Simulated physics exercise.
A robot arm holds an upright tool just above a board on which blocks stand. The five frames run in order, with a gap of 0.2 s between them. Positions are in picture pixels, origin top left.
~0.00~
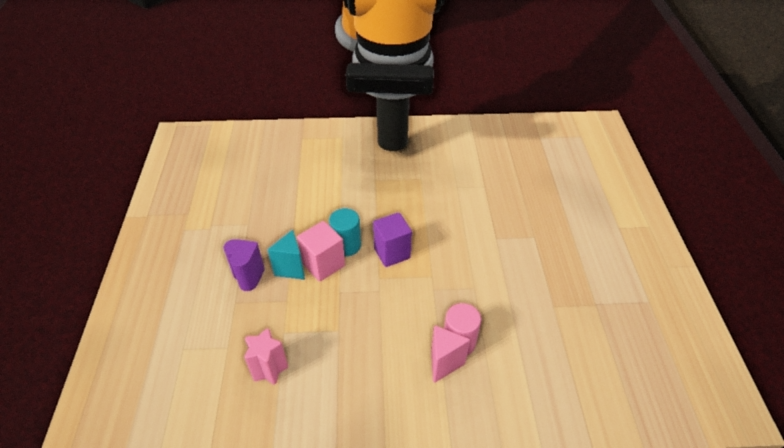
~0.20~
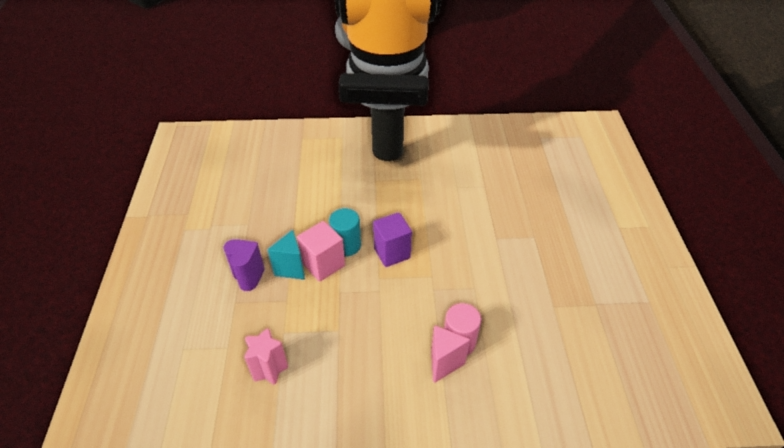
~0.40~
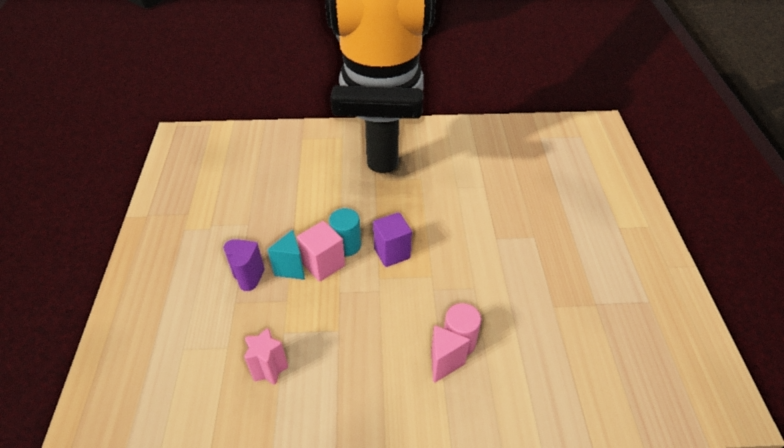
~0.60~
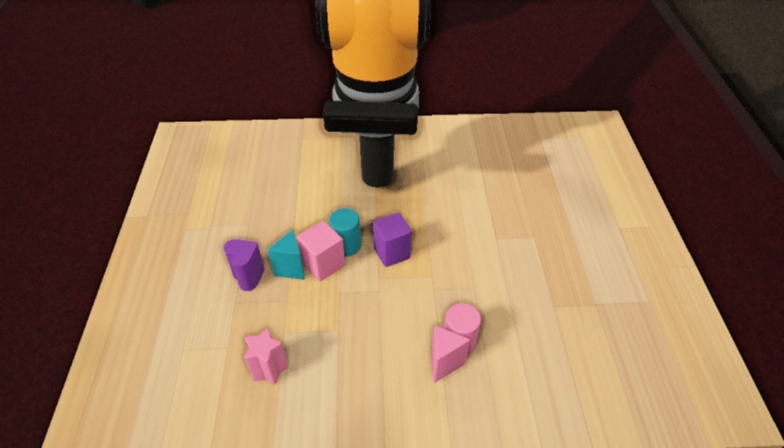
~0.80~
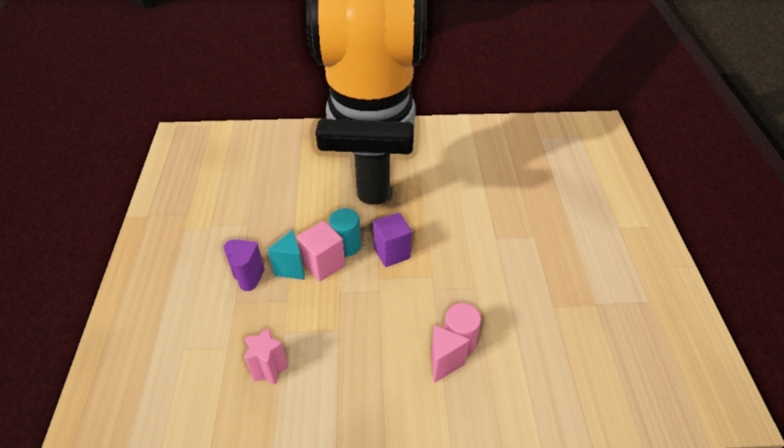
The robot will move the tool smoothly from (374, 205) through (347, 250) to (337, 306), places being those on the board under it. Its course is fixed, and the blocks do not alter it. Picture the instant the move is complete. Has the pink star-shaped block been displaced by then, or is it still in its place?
The answer is that it remains undisturbed.
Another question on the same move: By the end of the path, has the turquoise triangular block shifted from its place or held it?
That block ends up displaced.
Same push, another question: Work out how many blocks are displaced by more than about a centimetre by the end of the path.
I count three at least.
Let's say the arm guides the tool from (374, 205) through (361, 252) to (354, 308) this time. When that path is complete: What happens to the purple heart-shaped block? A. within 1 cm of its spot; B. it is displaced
Letter B.
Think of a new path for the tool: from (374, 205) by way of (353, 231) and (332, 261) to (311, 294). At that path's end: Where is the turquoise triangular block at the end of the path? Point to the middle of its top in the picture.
At (266, 256).
What follows on the original path. One third of the way, tool at (353, 223); turquoise triangular block at (279, 247); pink square piece at (309, 248), turned 20° clockwise; turquoise circular block at (338, 231).
Two thirds of the way, tool at (342, 257); turquoise triangular block at (271, 251), turned 15° clockwise; pink square piece at (299, 259), turned 35° clockwise; turquoise circular block at (334, 270).
At the end, tool at (336, 296); pink star-shaped block unmoved; turquoise triangular block at (271, 251), turned 15° clockwise; pink square piece at (299, 260), turned 40° clockwise; turquoise circular block at (328, 312).
